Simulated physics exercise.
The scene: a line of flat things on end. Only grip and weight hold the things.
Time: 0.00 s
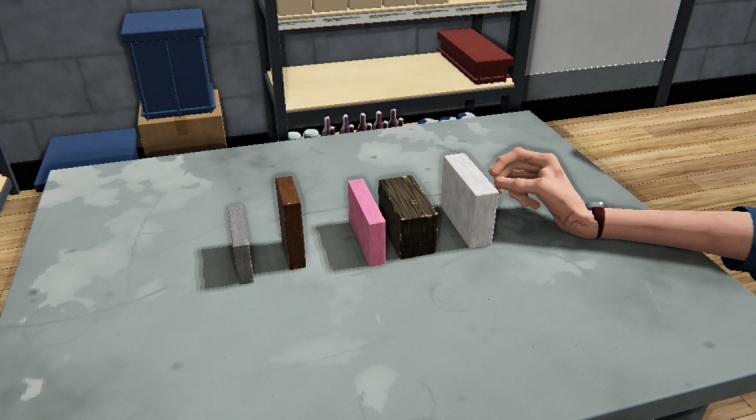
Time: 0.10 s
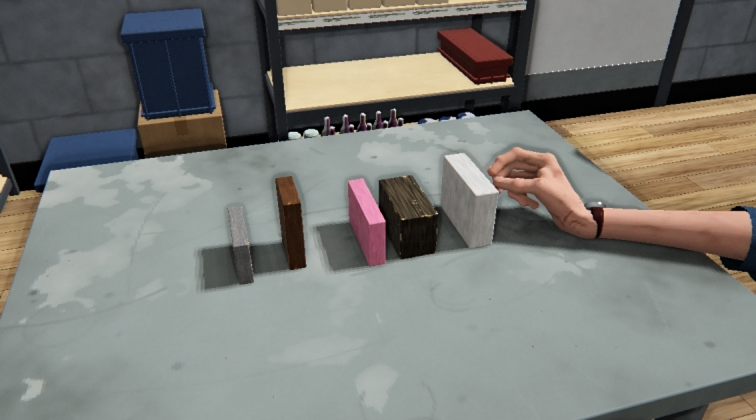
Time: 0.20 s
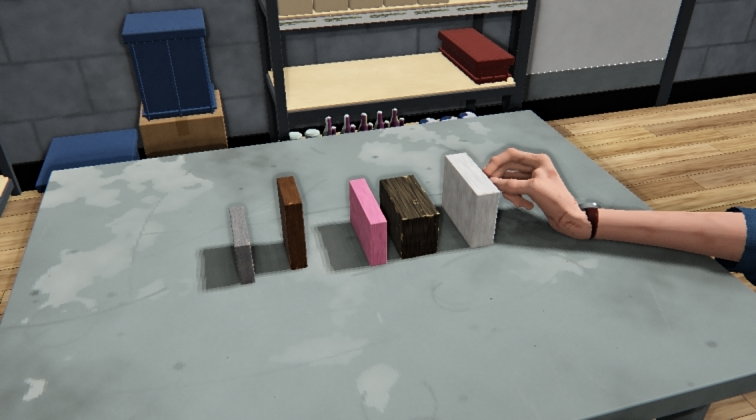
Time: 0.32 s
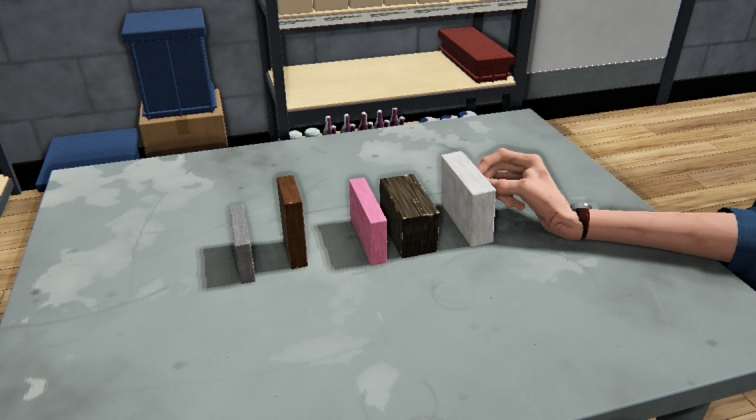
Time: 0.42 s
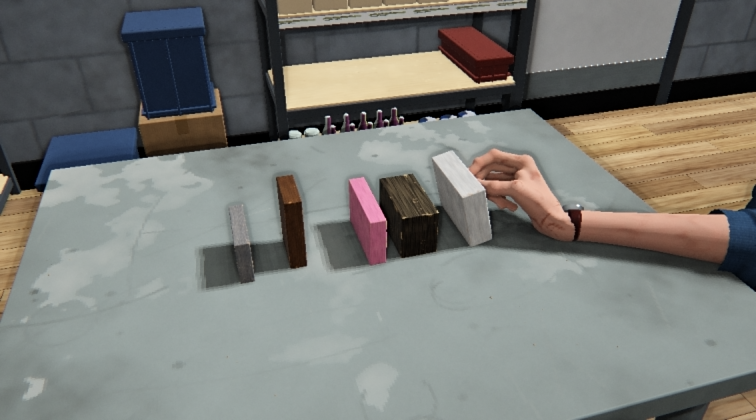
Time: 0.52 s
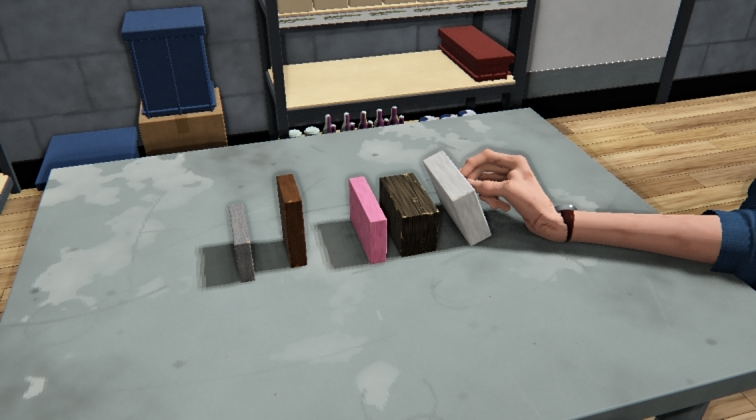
At first, five upright blocks stand in a row on a gray table, grey, brown, pink, dark and white from left to right, with a hand beside the white one. The fingers move left against the white block and push it, and it leans gradually leftward toward the dark block while the others stay still.
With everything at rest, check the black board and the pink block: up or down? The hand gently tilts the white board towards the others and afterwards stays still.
The black board is up. The pink block is up.
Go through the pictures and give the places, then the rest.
The first picture shows black board (406, 216); pink block (366, 222).
The second picture shows brown block (291, 223).
The third picture shows brown block (292, 223).
The fourth picture shows white board 4° over; brown block (292, 222).
The fifth picture shows white board 13° over; brown block (292, 222).
The sixth picture shows white board 23° over; black board (407, 214); pink block (367, 219).
After 0.72 s, white board 38° over.
After 0.82 s, black board resting near (400, 214); pink block resting near (367, 219).
In the end (1.7 s), all 3 unmoved. At the end, from the last picture's camera, black board near (400, 214), pink block near (367, 219).
